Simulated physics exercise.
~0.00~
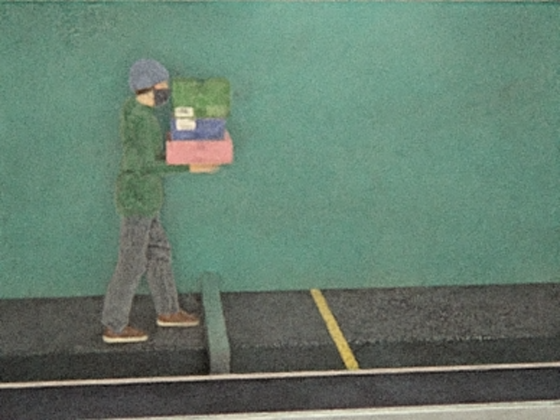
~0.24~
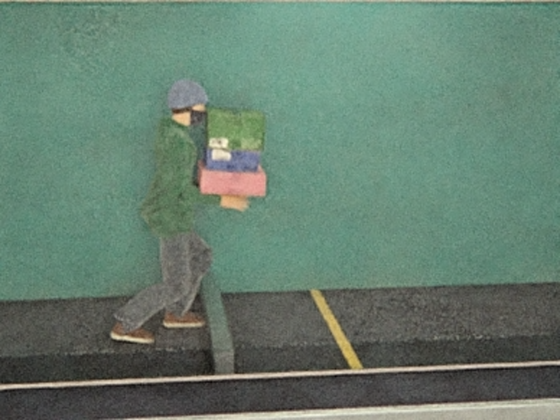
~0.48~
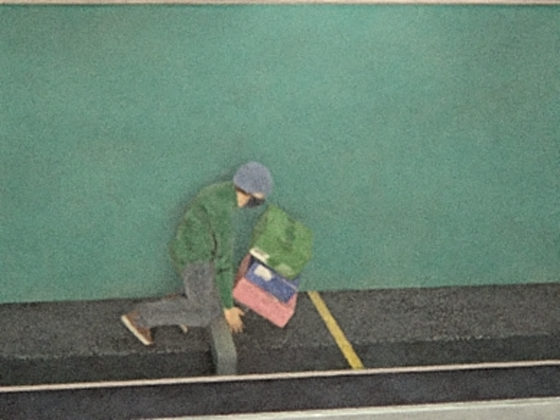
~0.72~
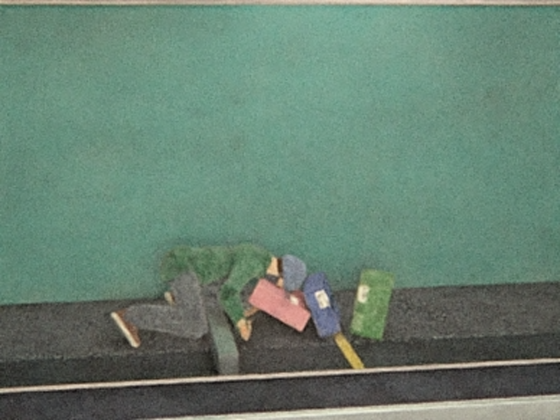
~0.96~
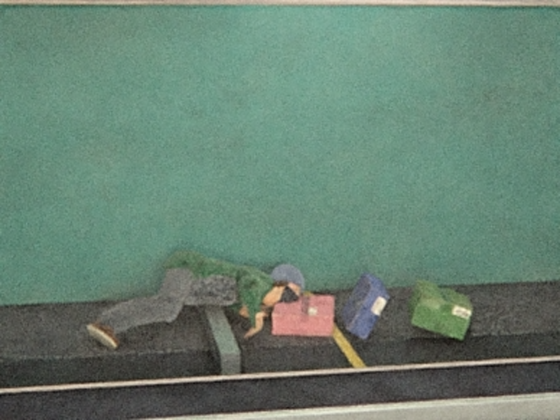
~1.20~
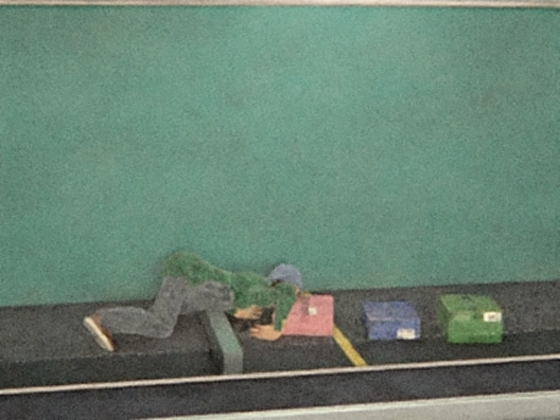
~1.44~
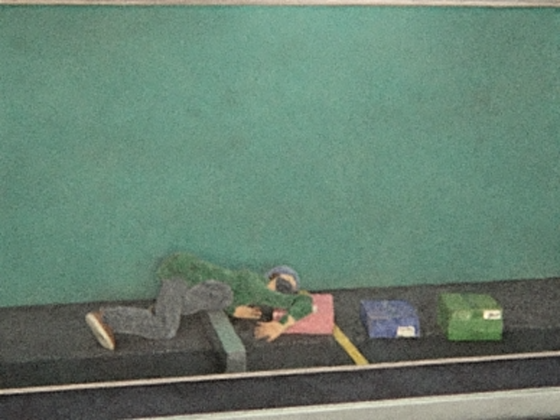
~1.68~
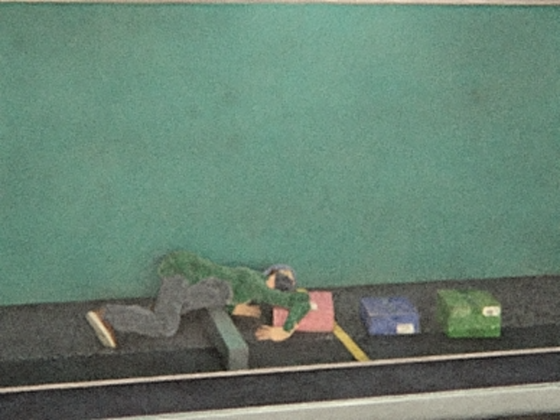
On a dark walkway against a green wall, a person in a knit cap carrying three stacked boxes pitched forward over a low barrier and fell flat, ending with head and pink box short of the yellow line while the blue and green ones tumbled past it.
